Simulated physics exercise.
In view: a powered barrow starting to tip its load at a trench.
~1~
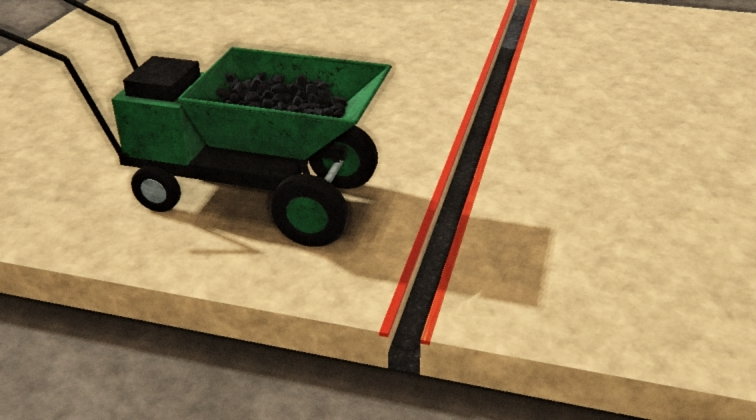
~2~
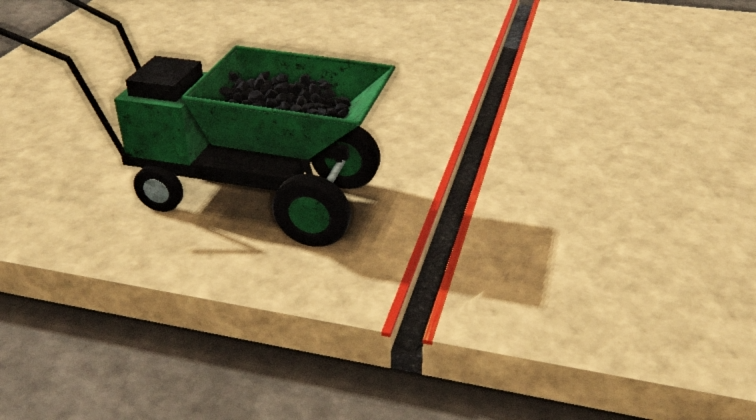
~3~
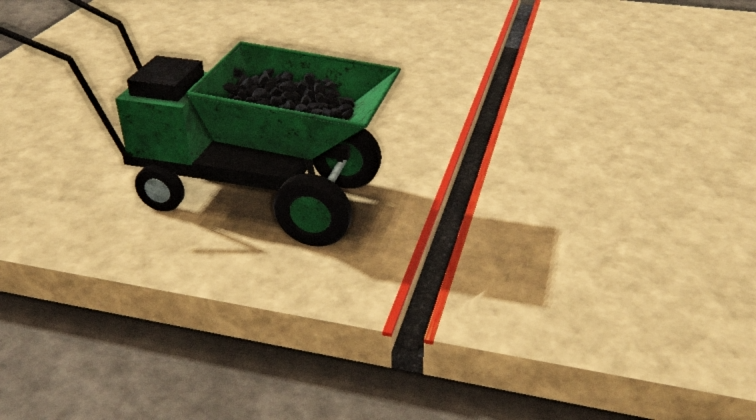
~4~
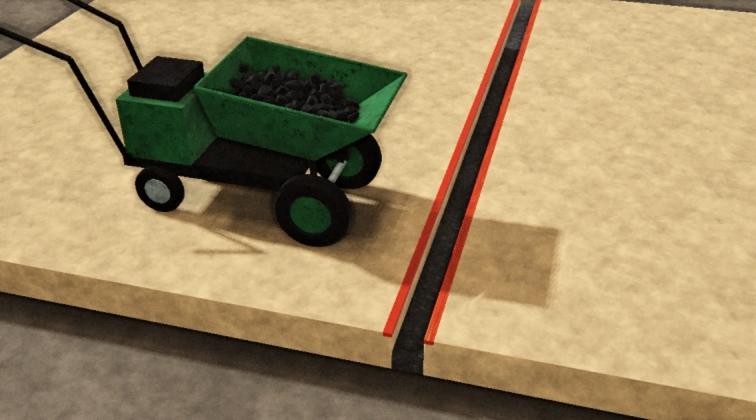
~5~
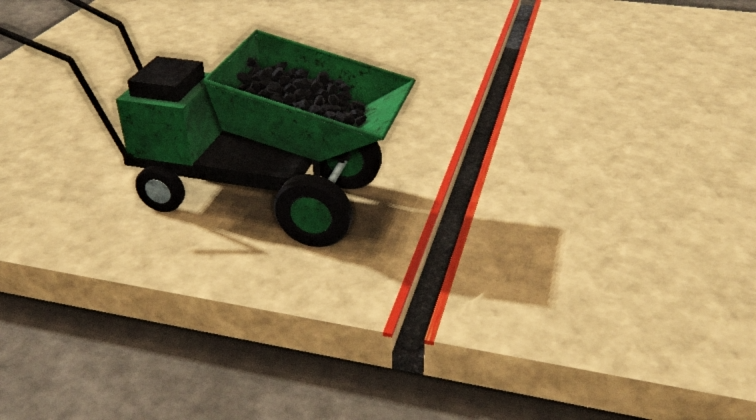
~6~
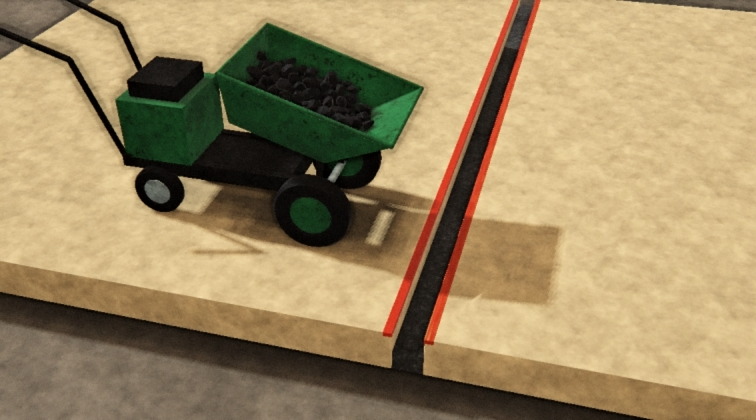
On a pale, sandy-coloured slab beside a narrow dark trench edged with red lines, a green powered barrow loaded with black lumps stayed nearly still while its skip gradually tilted forward to the right.
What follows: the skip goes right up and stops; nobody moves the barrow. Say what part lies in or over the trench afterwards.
The trench takes under half.
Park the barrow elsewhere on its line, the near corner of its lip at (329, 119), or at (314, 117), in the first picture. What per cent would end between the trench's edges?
The first gives 40 %, the second 40 %.
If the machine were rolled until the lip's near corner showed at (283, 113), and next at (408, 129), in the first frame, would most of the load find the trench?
At the first place under half, at the second below a half.
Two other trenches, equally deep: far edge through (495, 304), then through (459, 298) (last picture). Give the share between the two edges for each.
First some 80, then 50 per cent.
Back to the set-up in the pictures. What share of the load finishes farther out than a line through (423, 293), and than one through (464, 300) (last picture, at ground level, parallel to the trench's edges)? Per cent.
In turn 60 and 30 in a hundred.
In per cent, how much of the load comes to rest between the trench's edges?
Roughly 25 in a hundred.
Just after the last frame, skip tipped steeply; every one in the skip.
A moment on, skip tipped right over; roughly two thirds in the skip; about a tenth in or heaped over the trench; roughly a quarter beyond it.
Further on, skip tipped right over; roughly a third in the skip; roughly a quarter in or heaped over the trench; roughly a third beyond it.
When it is over, skip tipped right over; roughly a third in the skip; roughly a quarter in or heaped over the trench; roughly a third beyond it.
